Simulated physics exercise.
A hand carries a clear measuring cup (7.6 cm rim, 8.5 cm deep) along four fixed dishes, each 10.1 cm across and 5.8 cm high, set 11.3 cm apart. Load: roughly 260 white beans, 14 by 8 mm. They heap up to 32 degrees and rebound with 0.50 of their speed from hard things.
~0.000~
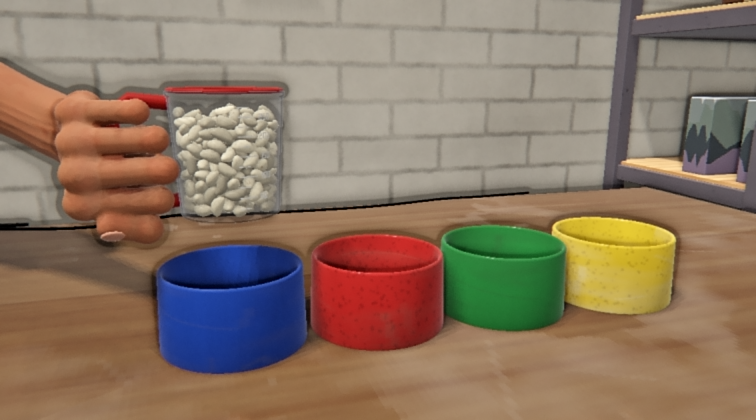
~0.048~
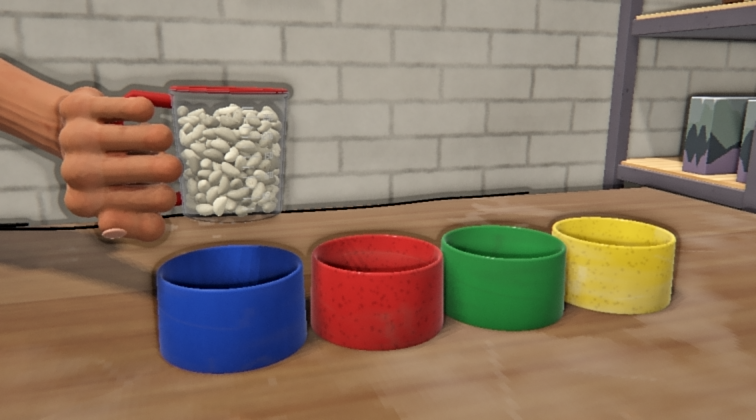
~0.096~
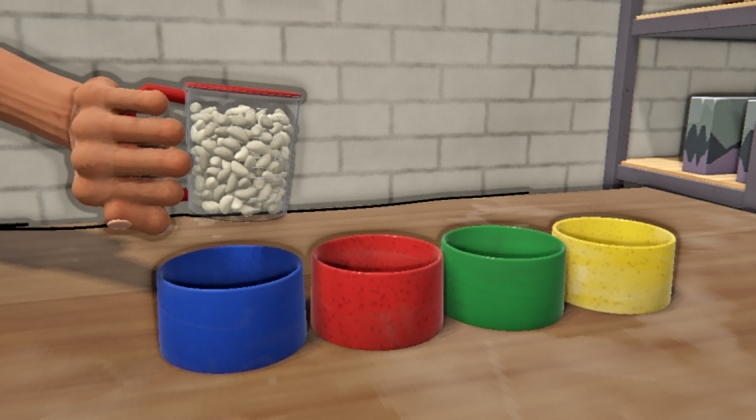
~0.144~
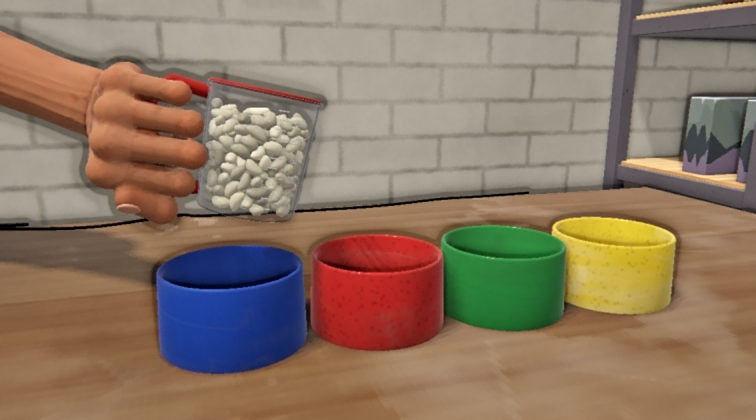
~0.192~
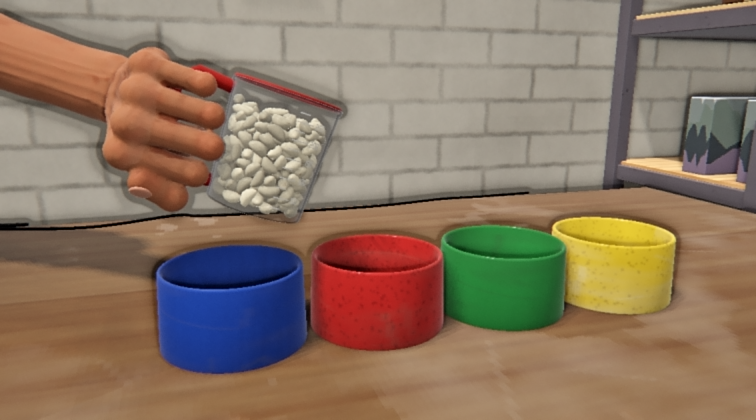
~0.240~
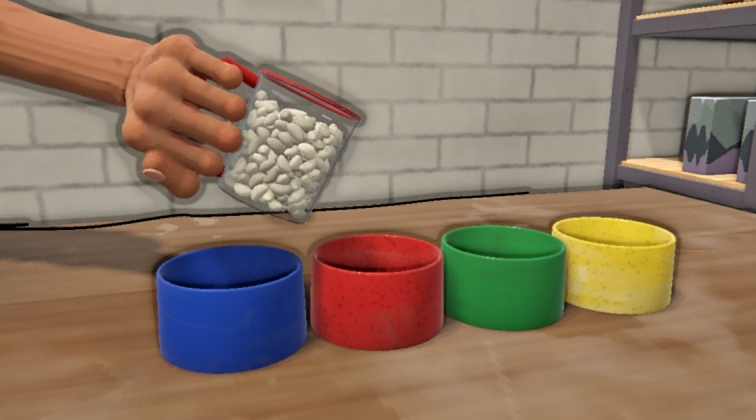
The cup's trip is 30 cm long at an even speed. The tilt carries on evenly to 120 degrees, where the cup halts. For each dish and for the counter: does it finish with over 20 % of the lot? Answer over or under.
Red: Under, blue: Under, green: Over, yellow: Over, counter: Under.
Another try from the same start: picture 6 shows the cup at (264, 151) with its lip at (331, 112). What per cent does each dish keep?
Red 0, blue 0, green 100, yellow 0.
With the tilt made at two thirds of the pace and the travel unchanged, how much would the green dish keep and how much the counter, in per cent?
Green 0; counter 0.
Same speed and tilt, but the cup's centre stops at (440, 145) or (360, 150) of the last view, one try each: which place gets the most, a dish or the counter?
The winner: Green; red.
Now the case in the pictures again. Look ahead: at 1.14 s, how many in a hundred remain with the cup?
Roughly 10 per cent.
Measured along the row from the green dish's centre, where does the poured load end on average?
About 6 cm to its right.
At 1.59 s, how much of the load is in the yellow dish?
Near 35 per cent so far.
Then, at 0.78 s, tilt 104 degrees; cup holds 90 %, green 5 %.
After 1.14 s, tilt 120 degrees; cup holds 10 %, green 55 %, yellow 20 %.
After 1.59 s, tilt 120 degrees; cup holds 0 %, green 55 %, yellow 35 %.
In the end, at 2.3 s, red 0 %, blue 0 %, green 50 %, yellow 35 %, counter 15 %.
